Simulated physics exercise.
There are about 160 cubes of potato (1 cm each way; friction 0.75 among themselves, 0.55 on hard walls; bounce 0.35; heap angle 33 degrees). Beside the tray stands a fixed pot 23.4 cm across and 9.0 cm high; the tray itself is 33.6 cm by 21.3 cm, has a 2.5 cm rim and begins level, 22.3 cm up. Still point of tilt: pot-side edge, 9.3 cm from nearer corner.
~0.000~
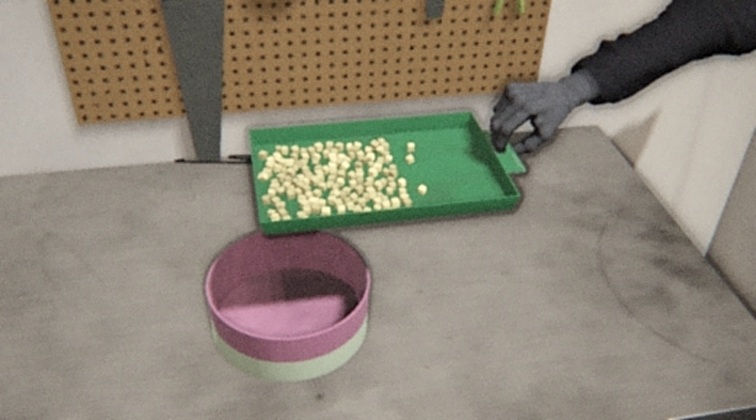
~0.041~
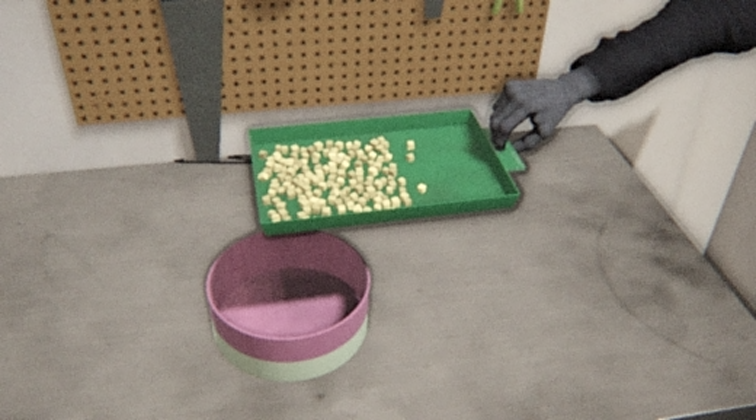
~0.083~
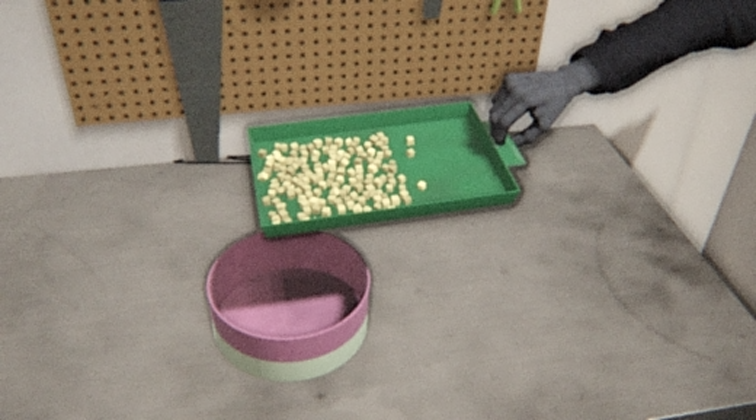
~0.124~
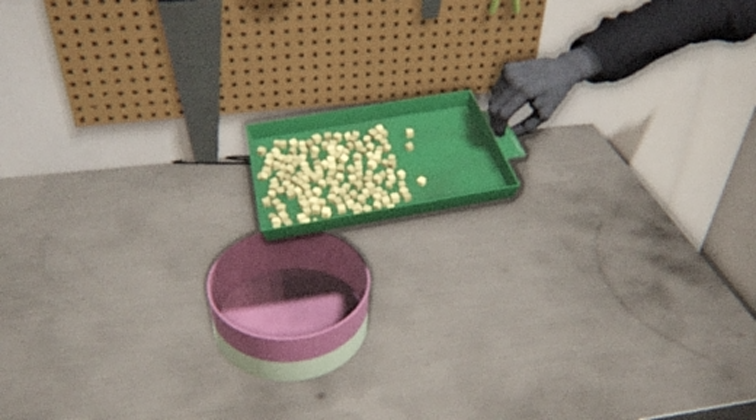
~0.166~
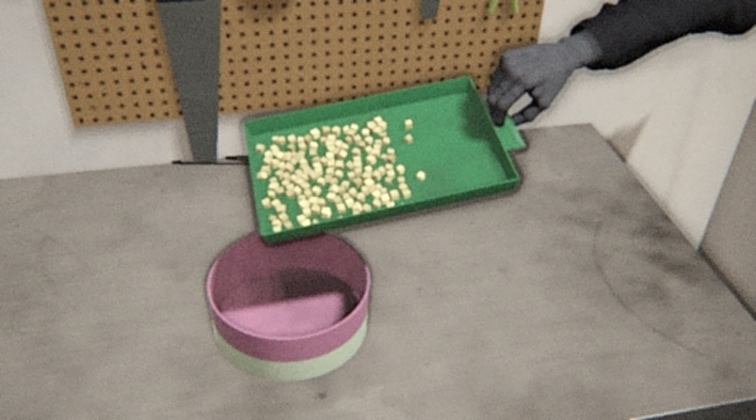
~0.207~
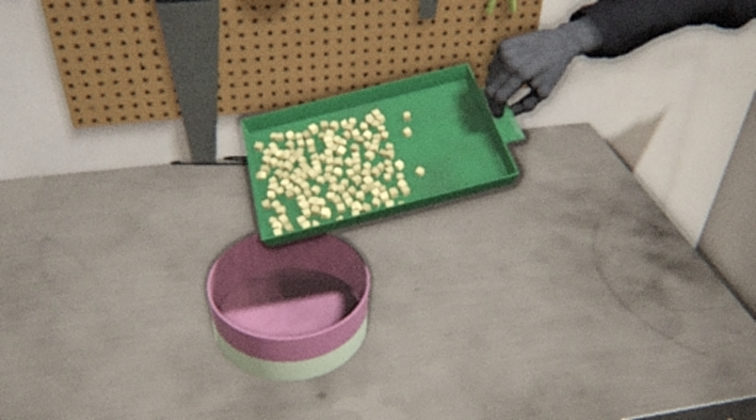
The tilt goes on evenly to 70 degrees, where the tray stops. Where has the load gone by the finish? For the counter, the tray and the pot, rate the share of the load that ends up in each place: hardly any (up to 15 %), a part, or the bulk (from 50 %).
Share of the load - the counter: Hardly any, the left on the tray: The bulk, the pot: A part.
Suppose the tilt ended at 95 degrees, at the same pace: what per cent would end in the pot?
Result: Close to 90 %.
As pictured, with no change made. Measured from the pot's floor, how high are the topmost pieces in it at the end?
About 2.0 centimetres.
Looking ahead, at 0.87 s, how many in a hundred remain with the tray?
About 70 per cent.
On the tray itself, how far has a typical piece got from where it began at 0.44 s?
About 1 cm.
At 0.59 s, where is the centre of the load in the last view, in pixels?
Around (302, 201).
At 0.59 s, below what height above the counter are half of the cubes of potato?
Some 24 cm.
Then, at 0.44 s, tilt 45 degrees; the tray holds 100 %, the pot 0 %.
After 0.59 s, tilt 62 degrees; the tray holds 100 %, the pot 0 %.
After 0.87 s, tilt 70 degrees; the tray holds 70 %, the pot 20 %.
In the end, at 2.2 s, counter 5 %, tray 55 %, pot 40 %.
